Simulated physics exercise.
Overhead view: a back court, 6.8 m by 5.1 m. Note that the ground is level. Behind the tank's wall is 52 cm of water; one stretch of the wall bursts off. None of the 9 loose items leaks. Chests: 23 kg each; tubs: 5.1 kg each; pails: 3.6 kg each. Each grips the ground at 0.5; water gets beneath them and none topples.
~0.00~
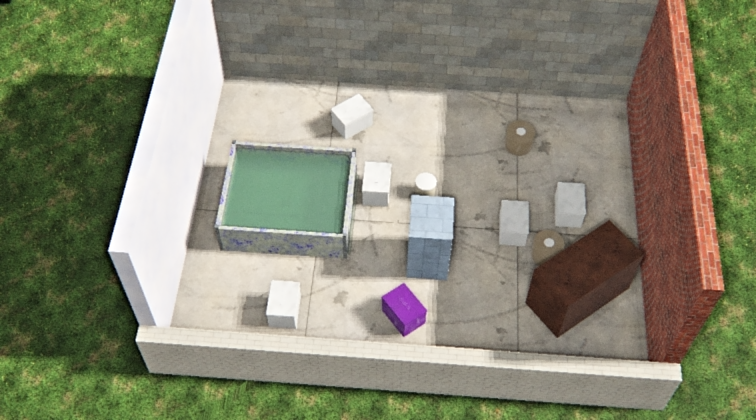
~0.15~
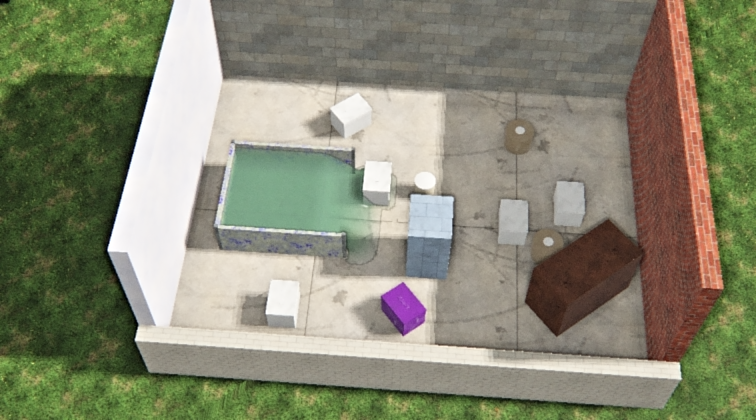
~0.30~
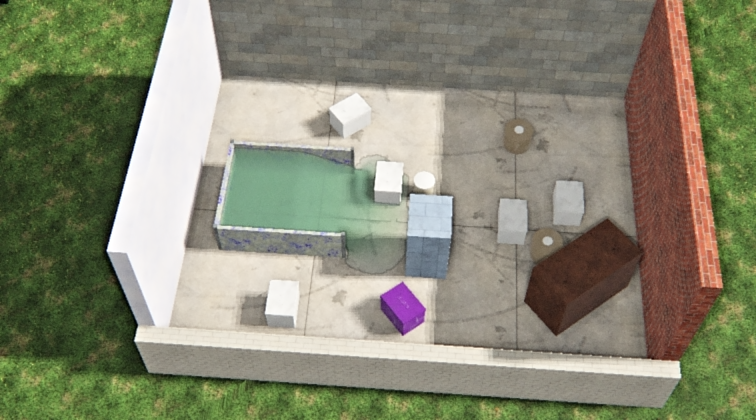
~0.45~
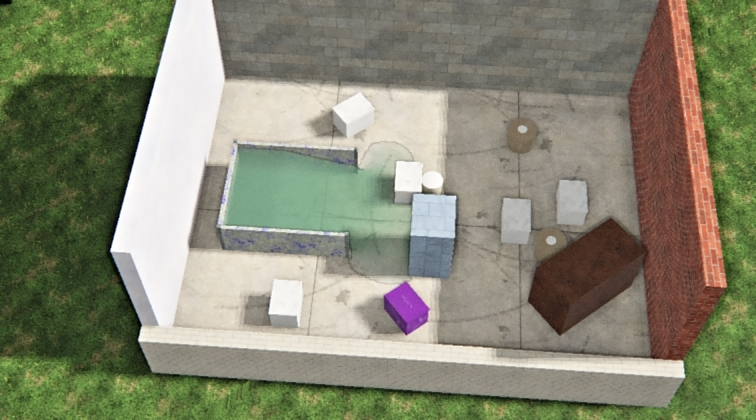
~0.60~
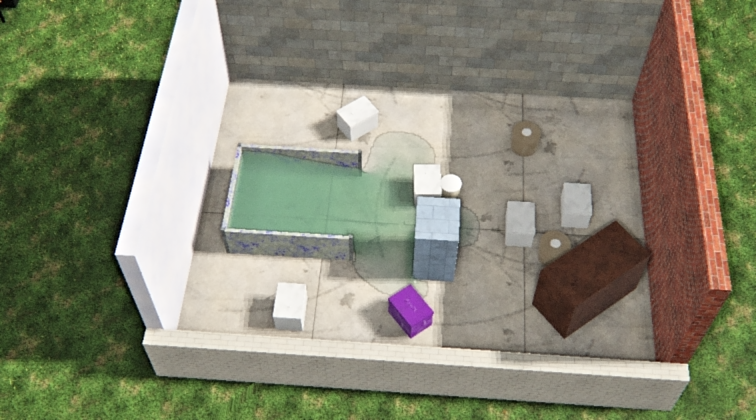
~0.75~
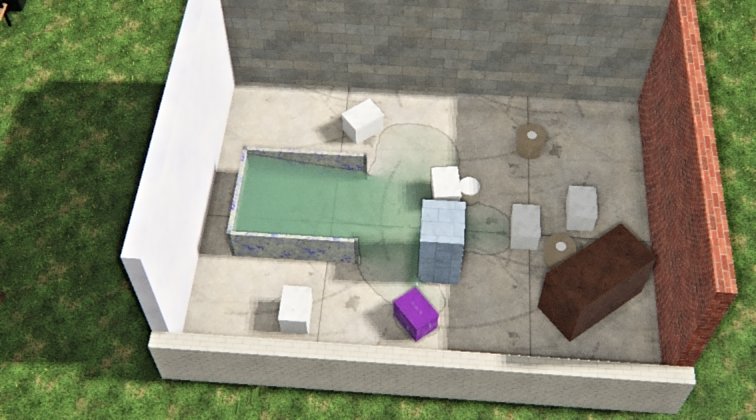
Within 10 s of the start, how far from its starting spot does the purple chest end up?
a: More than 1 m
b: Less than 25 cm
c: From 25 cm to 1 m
c, from 25 cm to 1 m.
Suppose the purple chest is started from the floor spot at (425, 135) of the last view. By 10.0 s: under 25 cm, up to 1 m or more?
It hardly budges.
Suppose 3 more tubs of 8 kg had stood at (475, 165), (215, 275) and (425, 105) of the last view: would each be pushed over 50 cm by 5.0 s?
In order: Above it, below it, below it.
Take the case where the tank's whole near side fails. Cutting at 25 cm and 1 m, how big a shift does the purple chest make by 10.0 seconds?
Note: Purple chest swept well away.
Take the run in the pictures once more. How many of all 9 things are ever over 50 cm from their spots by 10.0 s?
The answer here is 6.
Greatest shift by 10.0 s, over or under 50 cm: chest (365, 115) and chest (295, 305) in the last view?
In that order: Under, short of it.
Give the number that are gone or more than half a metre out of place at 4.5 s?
Tally: 6.
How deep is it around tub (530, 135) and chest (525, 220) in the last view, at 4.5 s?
Depths: Near 15 cm, then near 8 cm.
After 2.0 s the purple chest is near (424, 336), 0.4 m from its start, aground; 0 afloat.
After 4.5 s the purple chest is near (427, 335), 0.4 m from its start, aground; 5 afloat.
After 7.0 s the purple chest is near (427, 335), 0.4 m from its start, aground; 3 afloat.
After 10.0 s the purple chest is near (427, 335), 0.4 m from its start, aground; 2 afloat.
